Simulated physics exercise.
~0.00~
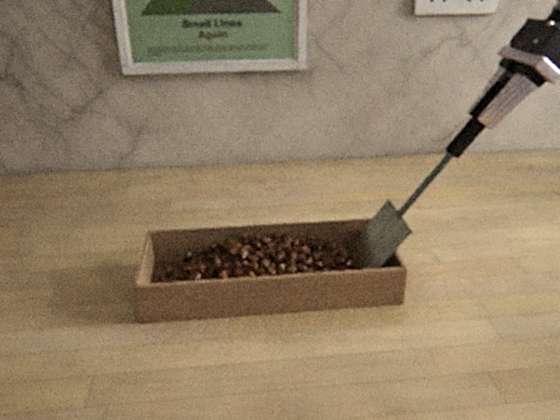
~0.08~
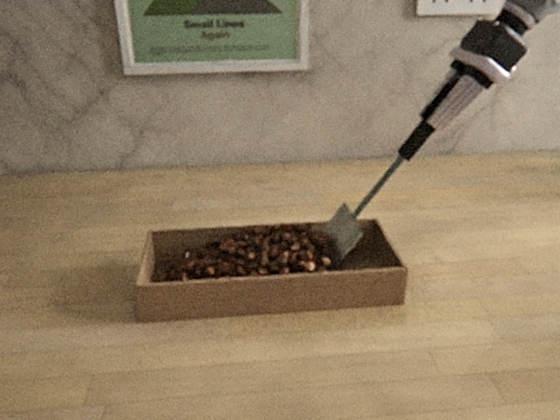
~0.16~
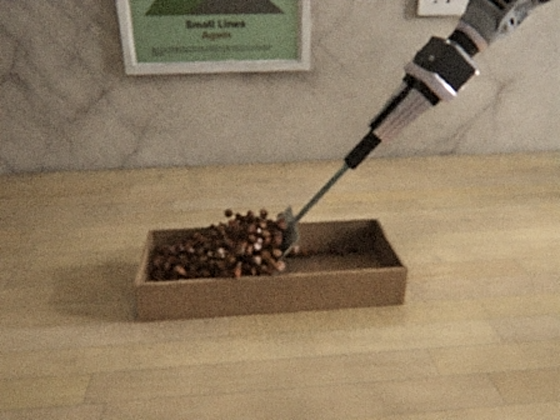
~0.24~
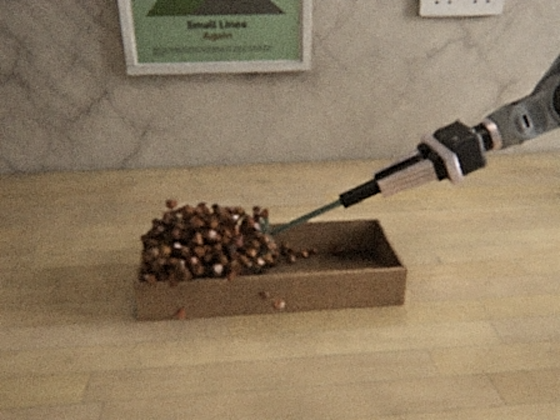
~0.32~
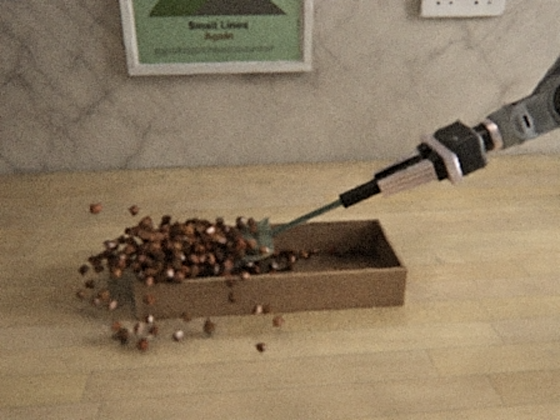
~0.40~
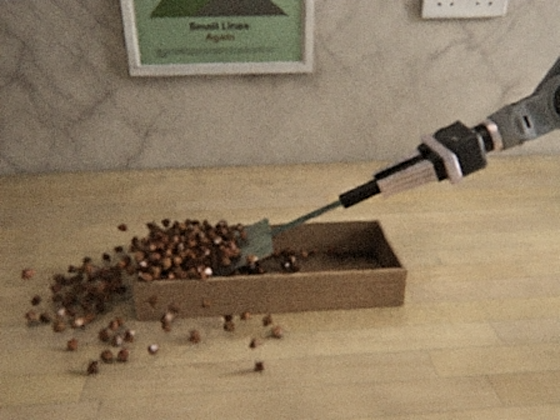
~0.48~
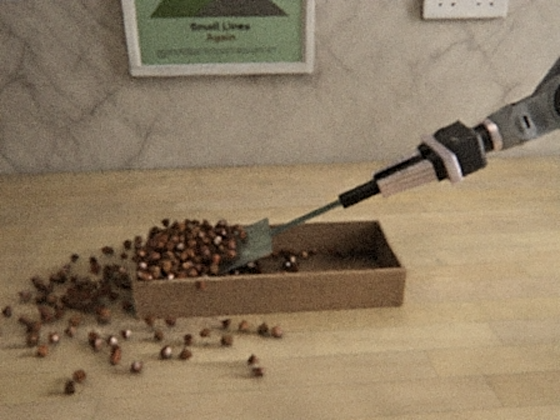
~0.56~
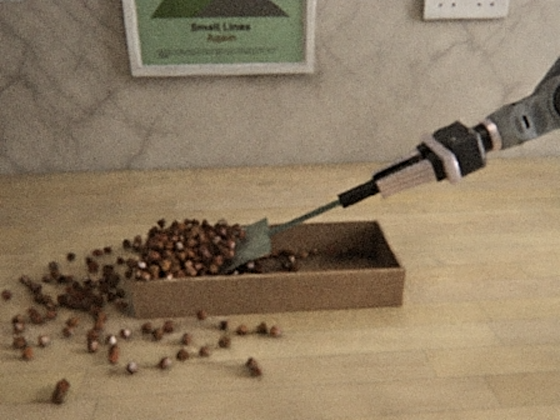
We see a robot arm push a paddle leftward through small brown pellets in a shallow tray, heaping them at the left end until many spill over onto the wooden table, where they lie scattered while the rest stay piled beside the now still paddle.
